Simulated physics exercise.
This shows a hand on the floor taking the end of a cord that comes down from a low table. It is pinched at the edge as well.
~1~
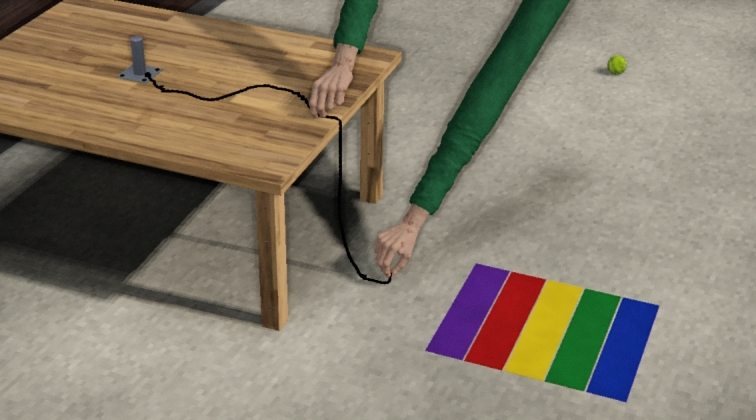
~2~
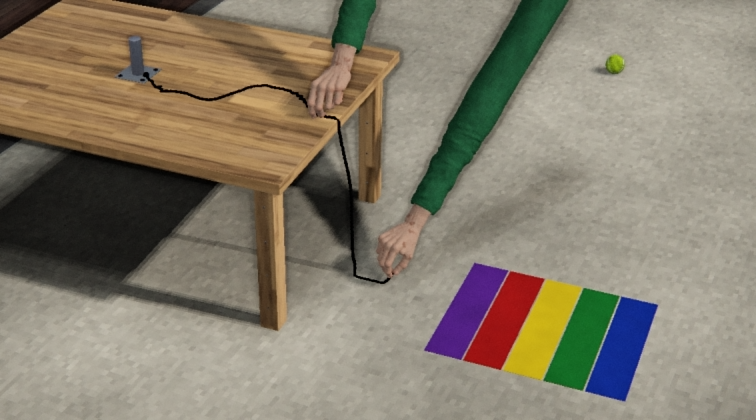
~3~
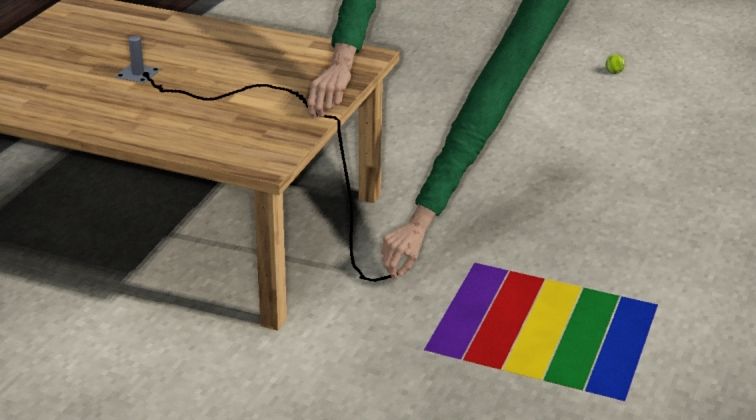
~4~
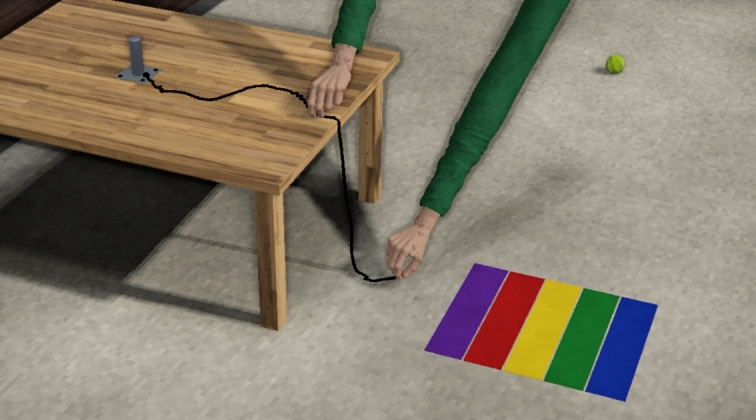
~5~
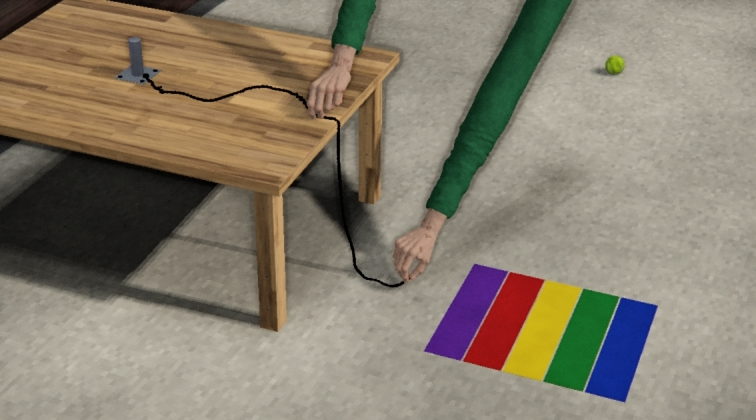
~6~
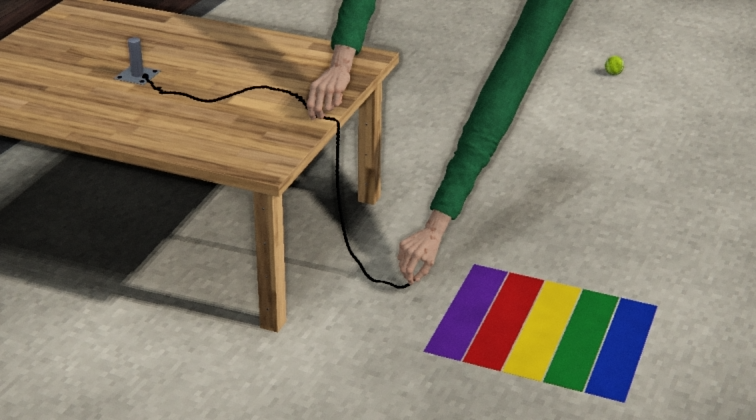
A hand near the floor held the end of a black cord hanging from a low wooden table and slowly moved it slightly right, while another hand pinched the cord at the table's edge.
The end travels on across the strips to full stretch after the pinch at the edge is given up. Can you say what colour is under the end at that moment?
Yes, it is green.
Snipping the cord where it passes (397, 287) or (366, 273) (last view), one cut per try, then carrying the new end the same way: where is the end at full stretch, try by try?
Try one: (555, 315); try two: (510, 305).
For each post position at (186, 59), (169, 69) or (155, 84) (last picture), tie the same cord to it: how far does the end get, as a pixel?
Try by try, about (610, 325), (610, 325) and (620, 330).
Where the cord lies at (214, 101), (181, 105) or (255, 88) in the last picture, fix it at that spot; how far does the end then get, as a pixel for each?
Pixel places, try by try: (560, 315), (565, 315), (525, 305).
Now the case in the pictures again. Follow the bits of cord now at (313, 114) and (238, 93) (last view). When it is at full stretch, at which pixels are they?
You'll find the first mark at (372, 148) and the second mark at (269, 102).
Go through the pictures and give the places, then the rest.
The first picture shows end (391, 273); purple (453, 338); red (492, 348); yellow (531, 358); green (572, 368); blue (613, 379).
The second picture shows end (392, 274); cord through (161, 86) (222, 97) (291, 91) (334, 119) (351, 194) (354, 259).
The third picture shows end (397, 274).
The fourth picture shows end (402, 276); cord through (161, 86) (222, 97) (291, 91) (334, 119) (346, 194) (353, 259).
The fifth picture shows end (409, 278).
The sixth picture shows end (413, 280); cord through (160, 88) (222, 98) (290, 93) (334, 120) (338, 194) (356, 260).
Soon after, end near (511, 303); over red.
After that, end near (559, 314); over yellow.
At the stop, end near (587, 321); over green. The green one.
